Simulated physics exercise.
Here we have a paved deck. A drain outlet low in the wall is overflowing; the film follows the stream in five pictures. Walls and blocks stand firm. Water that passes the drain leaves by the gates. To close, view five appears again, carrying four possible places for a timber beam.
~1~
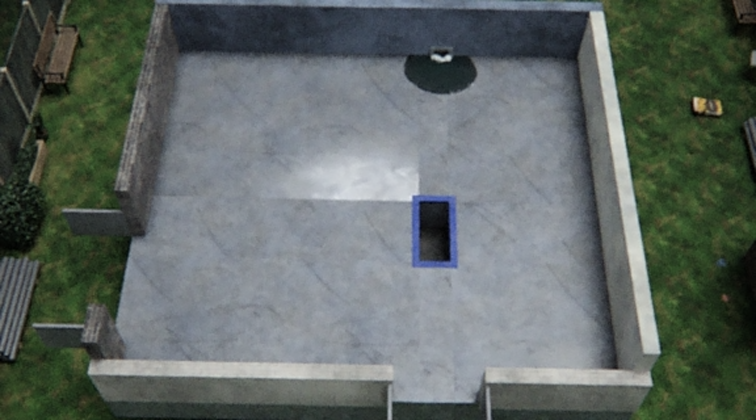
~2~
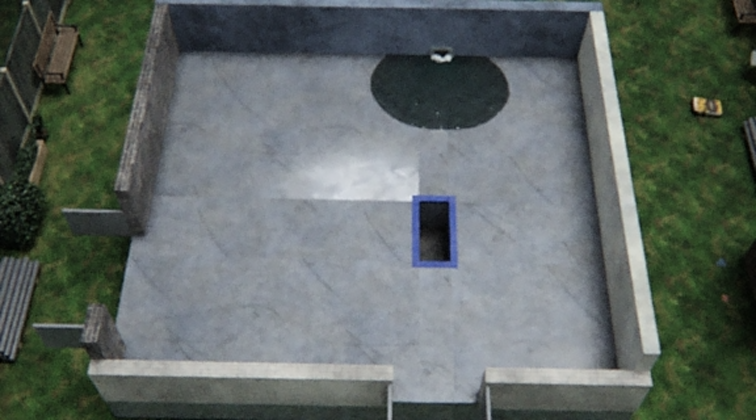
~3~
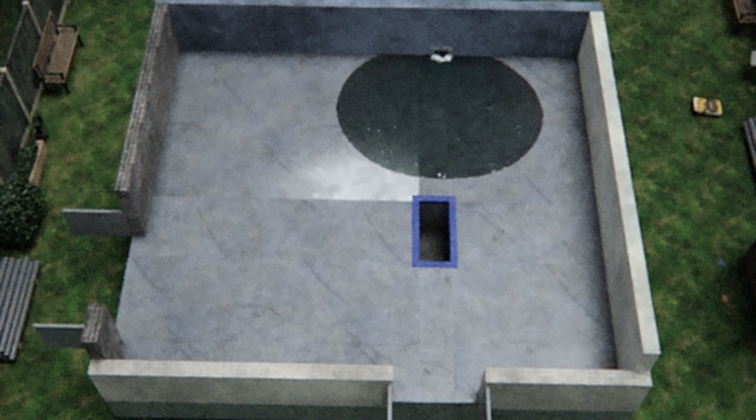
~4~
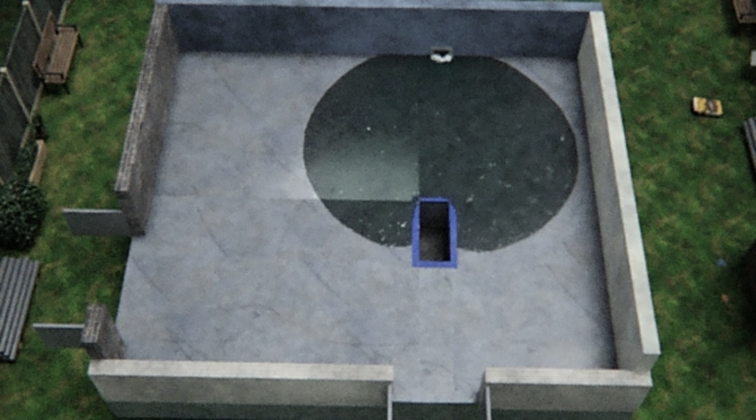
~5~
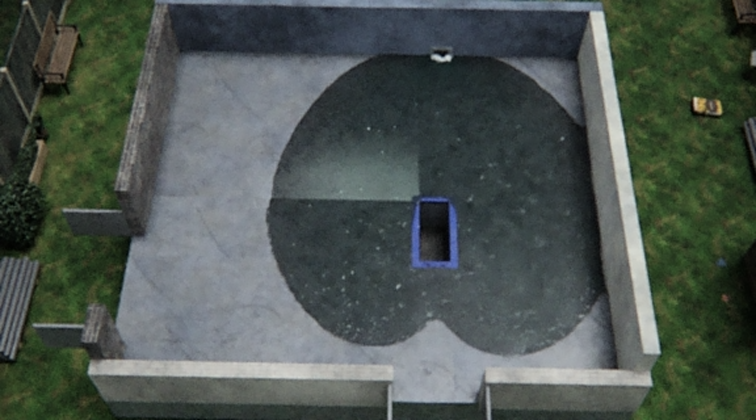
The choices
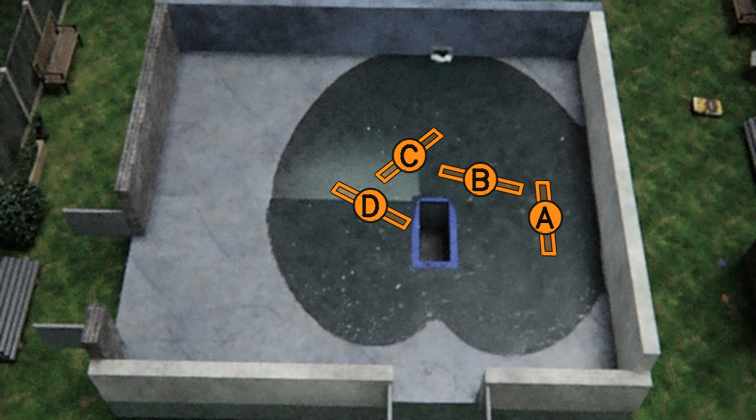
On a paved deck, dark water spreads from a wall outlet and surrounds the blue drain.
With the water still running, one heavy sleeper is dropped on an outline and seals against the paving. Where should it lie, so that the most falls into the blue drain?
It is D.
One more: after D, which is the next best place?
It is A.
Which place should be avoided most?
C.
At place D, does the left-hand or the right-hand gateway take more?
The right gate.
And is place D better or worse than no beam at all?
Place D is better.
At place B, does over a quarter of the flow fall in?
No, it does not.
In orange, A from (548, 253) to (542, 182); B from (441, 170) to (520, 189); C from (380, 177) to (437, 133); D from (335, 187) to (406, 223).
Choosing A, about 24 % of the stream goes into the blue drain, about 70 % out by the gates.
Choosing B, about 15 % of the stream goes into the blue drain, about 79 % out by the gates.
Choosing C, about 11 % of the stream goes into the blue drain, about 84 % out by the gates.
Choosing D, about 43 % of the stream goes into the blue drain, about 50 % out by the gates.
